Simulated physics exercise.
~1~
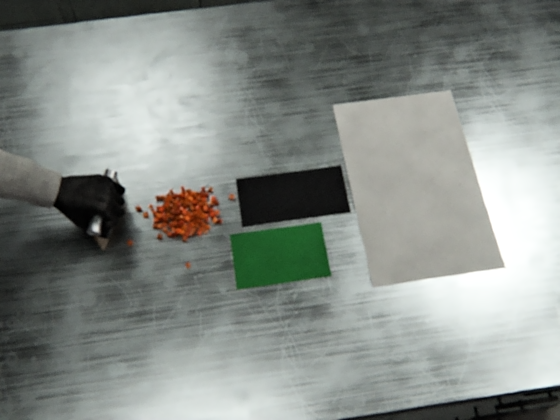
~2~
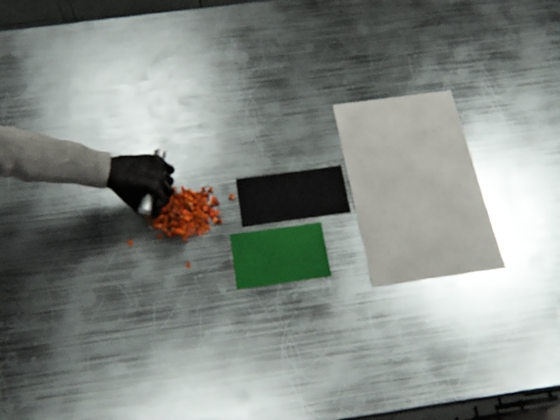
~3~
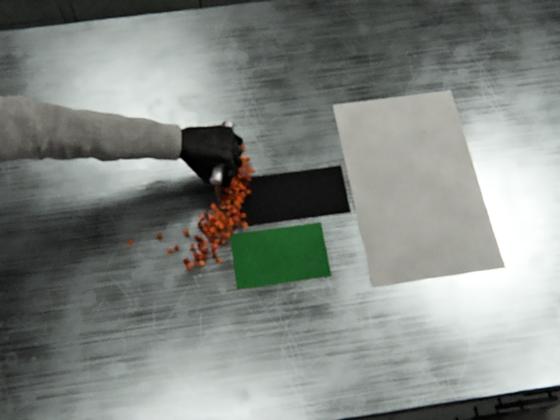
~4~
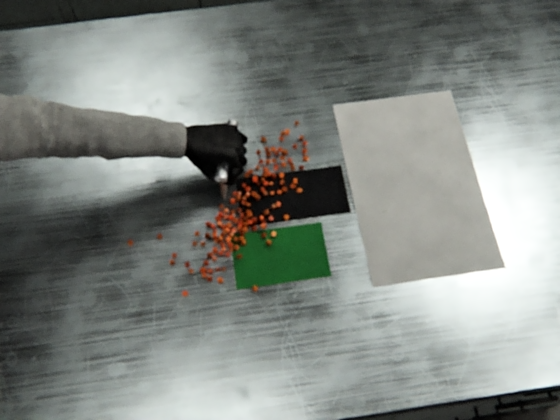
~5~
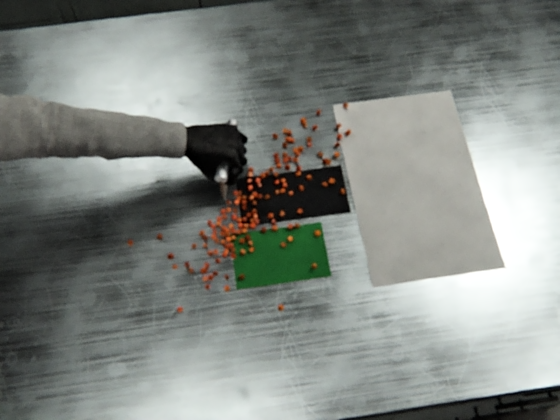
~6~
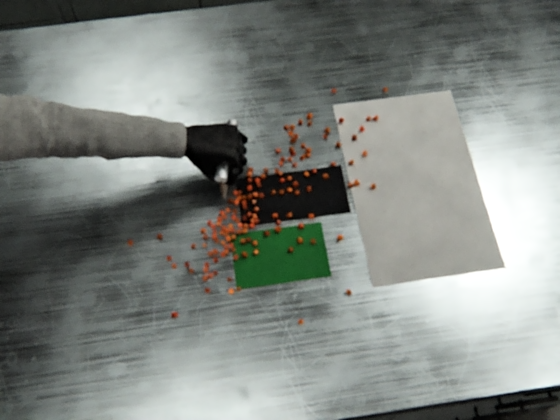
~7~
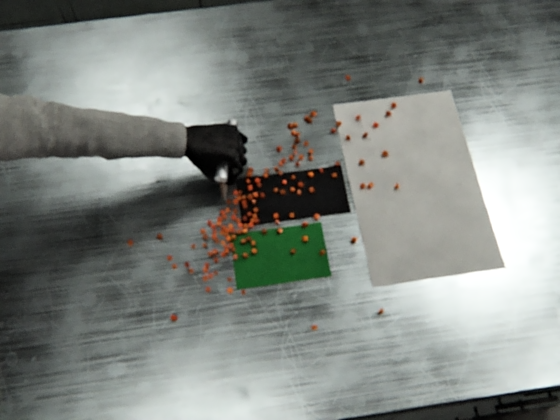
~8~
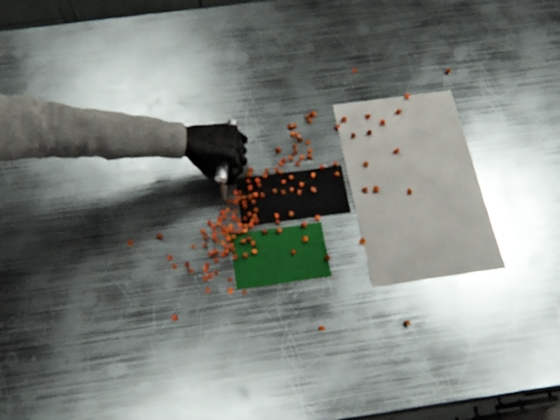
A gloved hand sweeps orange cubes right with a scraper, scattering them across three coloured sheets.
